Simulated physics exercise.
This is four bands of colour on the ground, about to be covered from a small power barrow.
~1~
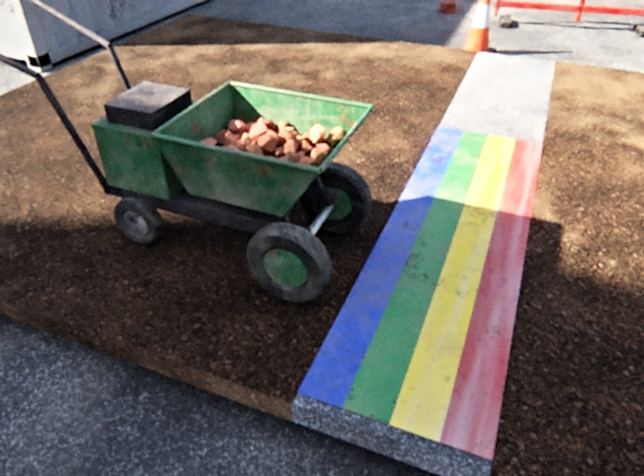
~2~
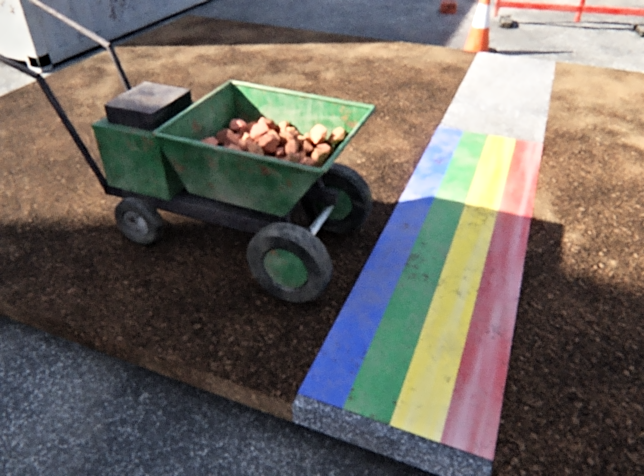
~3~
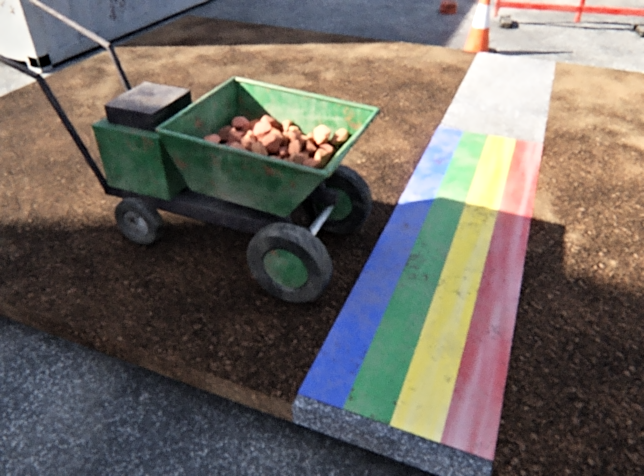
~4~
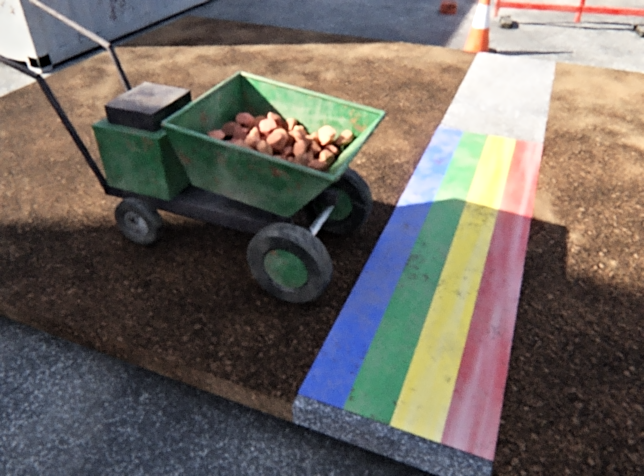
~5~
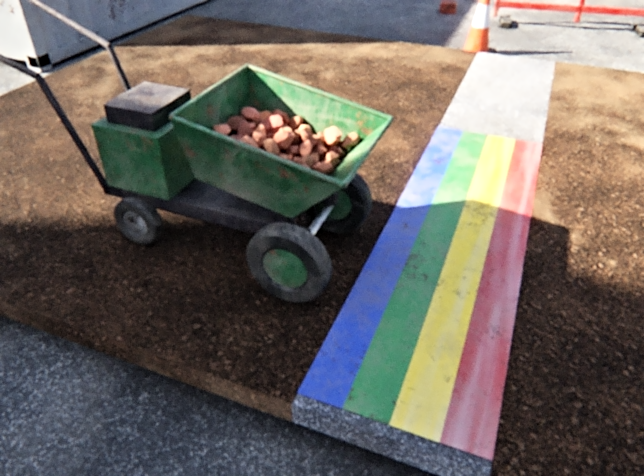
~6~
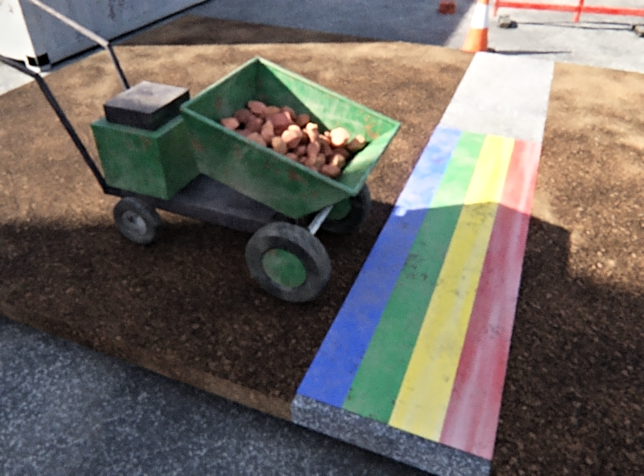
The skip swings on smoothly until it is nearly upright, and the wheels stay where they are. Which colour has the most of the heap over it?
The yellow one gets the largest share.
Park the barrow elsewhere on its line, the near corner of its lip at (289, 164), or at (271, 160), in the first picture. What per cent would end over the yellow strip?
The first gives 20 %, the second 20 %.
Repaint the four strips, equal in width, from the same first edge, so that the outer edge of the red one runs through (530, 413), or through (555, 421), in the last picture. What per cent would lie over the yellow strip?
Roughly 30 per cent, and 30 per cent.
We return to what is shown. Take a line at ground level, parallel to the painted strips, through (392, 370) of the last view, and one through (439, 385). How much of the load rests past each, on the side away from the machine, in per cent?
Near 80 % and 40 %.
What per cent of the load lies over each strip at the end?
In per cent, blue strip 0, green strip 20, yellow strip 40 and red strip 20.
Just after the last frame, skip tipped steeply; every one in the skip.
A moment on, skip tipped steeply; almost all in the skip; just a few over the green strip; about a tenth over the yellow strip.
Further on, skip tipped right over; roughly a third in the skip; about a tenth over the green strip; roughly a third over the yellow strip; roughly a quarter over the red strip; about a tenth off the paint.
When it is over, skip tipped right over; about a tenth in the skip; just a few over the blue strip; roughly a quarter over the green strip; roughly a third over the yellow strip; roughly a quarter over the red strip; about a tenth off the paint.
